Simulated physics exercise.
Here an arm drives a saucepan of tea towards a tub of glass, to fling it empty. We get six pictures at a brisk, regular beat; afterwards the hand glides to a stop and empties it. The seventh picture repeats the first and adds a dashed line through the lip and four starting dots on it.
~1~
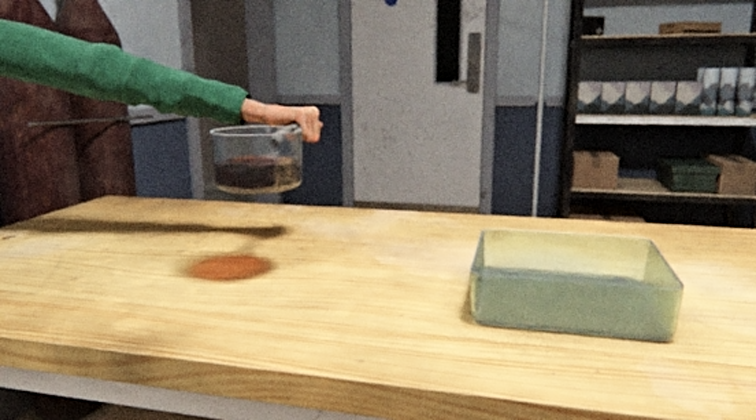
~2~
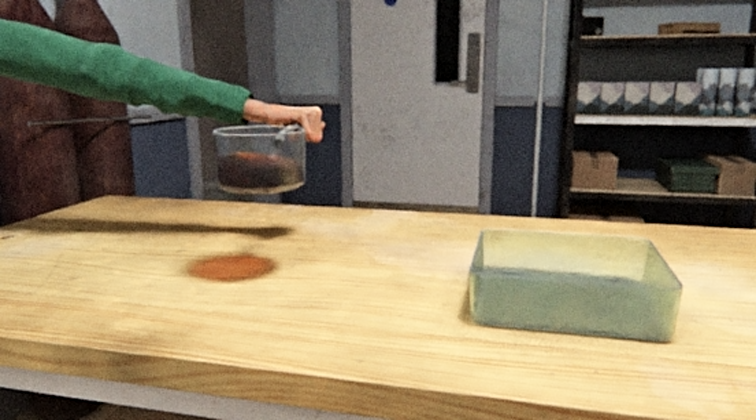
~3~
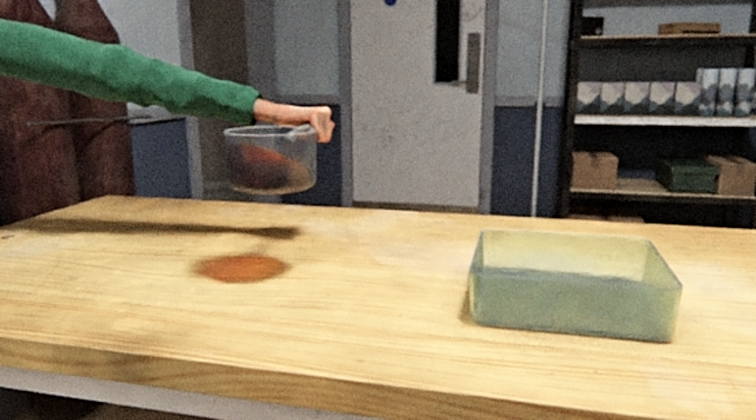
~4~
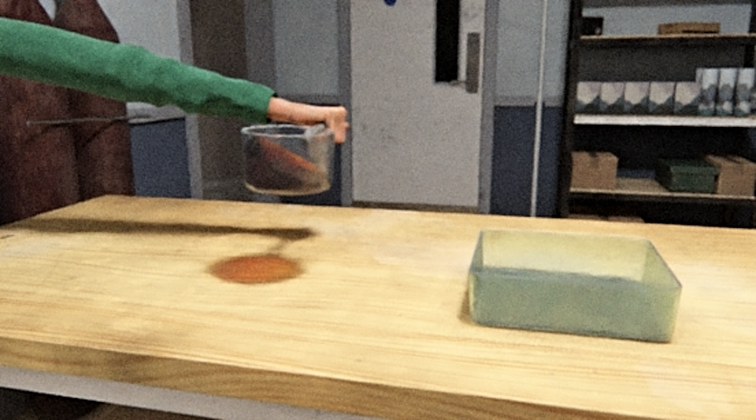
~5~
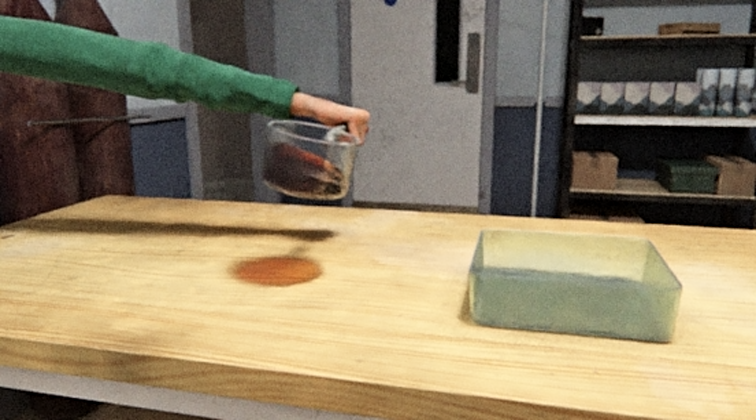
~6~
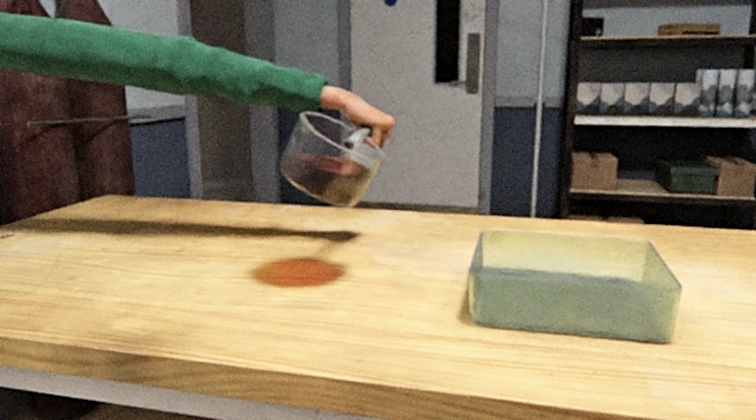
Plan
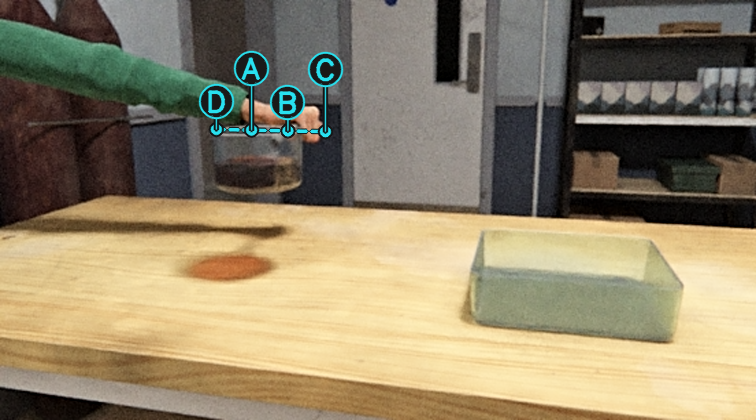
An arm in a green sleeve reaches in from the left over a pale wooden table, seen from slightly above by a still camera in a storeroom with a door and shelves behind. It grips a clear pan of dark brown liquid above a reddish-orange patch, with a greenish glass tub at right. The hand carries the pan rightward, slowly then faster, and tilts it towards the tub.
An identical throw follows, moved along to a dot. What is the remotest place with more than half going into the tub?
Place C.
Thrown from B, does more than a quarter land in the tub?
Yes, clearly.
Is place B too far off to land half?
Yes, it does.
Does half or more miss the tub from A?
Yes.
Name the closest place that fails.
It is B.
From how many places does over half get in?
One of the four.
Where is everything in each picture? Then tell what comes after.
Upright, lip at (297, 131); tub from (471, 321) to (674, 340); nothing has left yet.
Upright, lip at (300, 131); nothing has left yet.
Upright, lip at (311, 131); nothing has left yet.
Upright, lip at (330, 132); nothing has left yet.
Tipped about 12°, lip at (356, 142); nothing has left yet.
Tipped about 29°, lip at (382, 158); nothing has left yet.
On the marked copy, A at (251, 130); B at (287, 130); C at (325, 131); D at (216, 129).
Choosing A, about 0 % lands in the tub, 99 % falls short.
Choosing B, about 29 % lands in the tub, 64 % falls short and 7 % goes beside or beyond.
Choosing C, about 65 % lands in the tub, 20 % falls short and 15 % goes beside or beyond.
Choosing D, about 0 % lands in the tub, 100 % falls short.
